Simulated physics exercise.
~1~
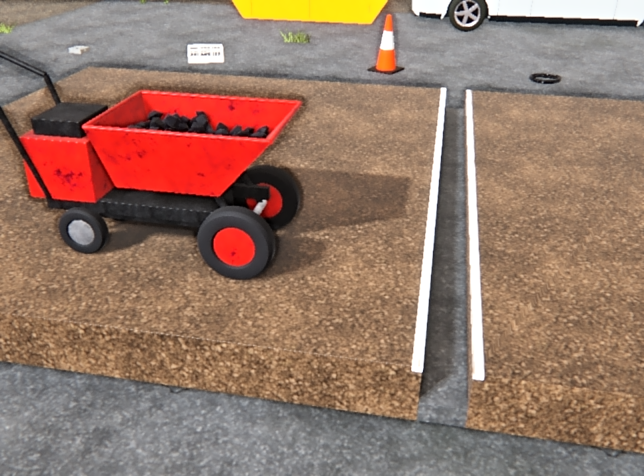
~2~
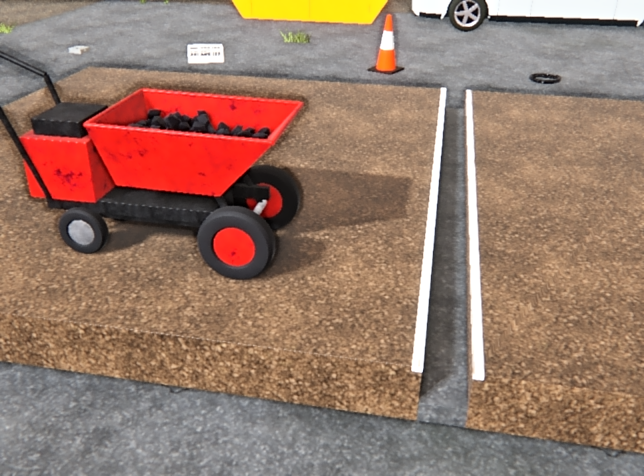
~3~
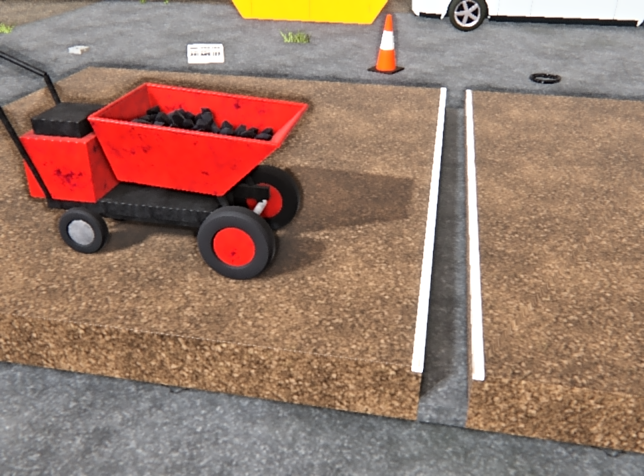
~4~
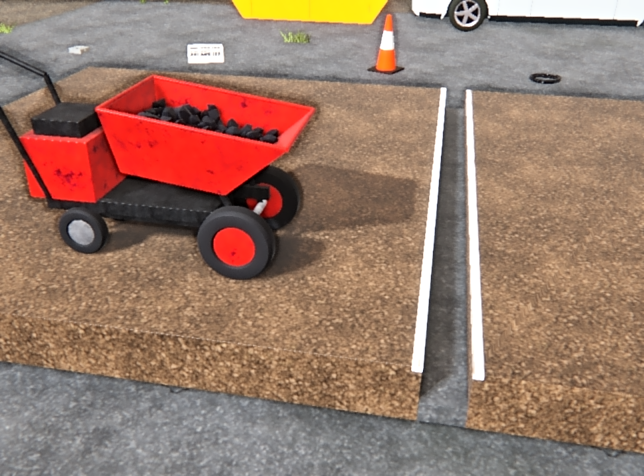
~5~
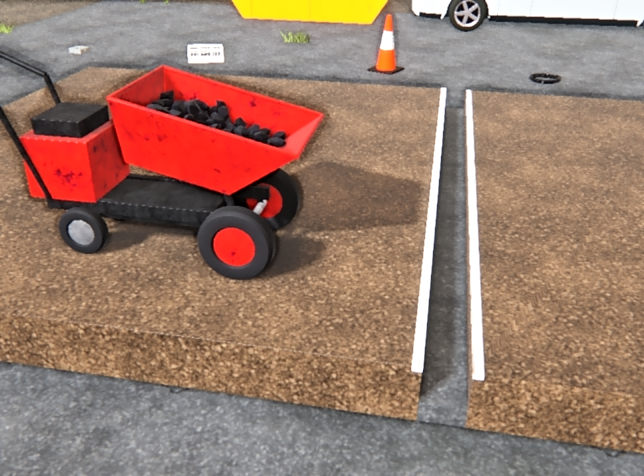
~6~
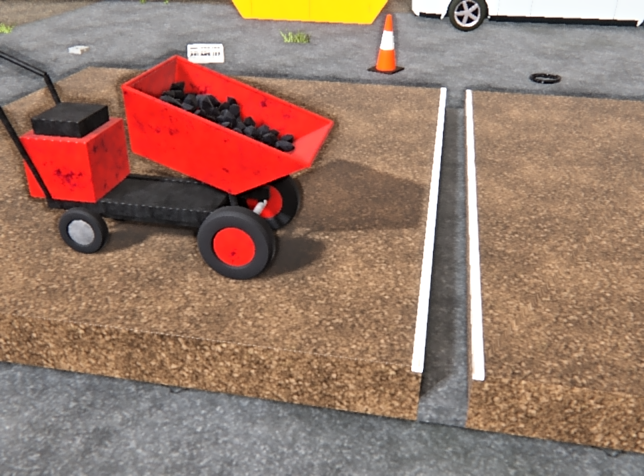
A red motor barrow carrying black lumps of coal stands at the left on a raised brown pad, seen from slightly above and to the side. To its right, a narrow trench edged with two white lines crosses the pad, with an orange cone, a yellow container and a white vehicle behind. The skip starts level and tilts steadily forward to the right, its rear rising, while the wheels and camera stay still.
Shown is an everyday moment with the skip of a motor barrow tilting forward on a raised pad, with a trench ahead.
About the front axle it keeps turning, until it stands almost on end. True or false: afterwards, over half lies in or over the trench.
False.
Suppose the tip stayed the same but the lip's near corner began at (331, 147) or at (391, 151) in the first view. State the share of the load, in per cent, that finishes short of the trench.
10 % then 0 %.
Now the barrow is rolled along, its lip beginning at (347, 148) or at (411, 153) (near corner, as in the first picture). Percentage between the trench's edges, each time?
The shares come out close to 70 and 0 per cent, in that order.
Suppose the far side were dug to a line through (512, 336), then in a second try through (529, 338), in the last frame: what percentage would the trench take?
The first try gives 40 percent, then the second gives 40 percent.
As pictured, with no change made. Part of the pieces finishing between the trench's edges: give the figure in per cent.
Roughly 35 %.
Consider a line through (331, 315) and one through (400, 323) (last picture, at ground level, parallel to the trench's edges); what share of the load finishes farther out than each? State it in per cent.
Roughly 90 and 50 %.
Soon, skip tipped steeply; all in the skip.
A while on, skip tipped right over; most in the skip; a small part short of the trench; a stray few falling.
Towards the end, skip tipped right over; about a quarter in the skip; about half short of the trench; about a quarter in or heaped over the trench; a stray few beyond it.
Finally, skip tipped right over; a small part in the skip; about half short of the trench; about a third in or heaped over the trench; a stray few beyond it.
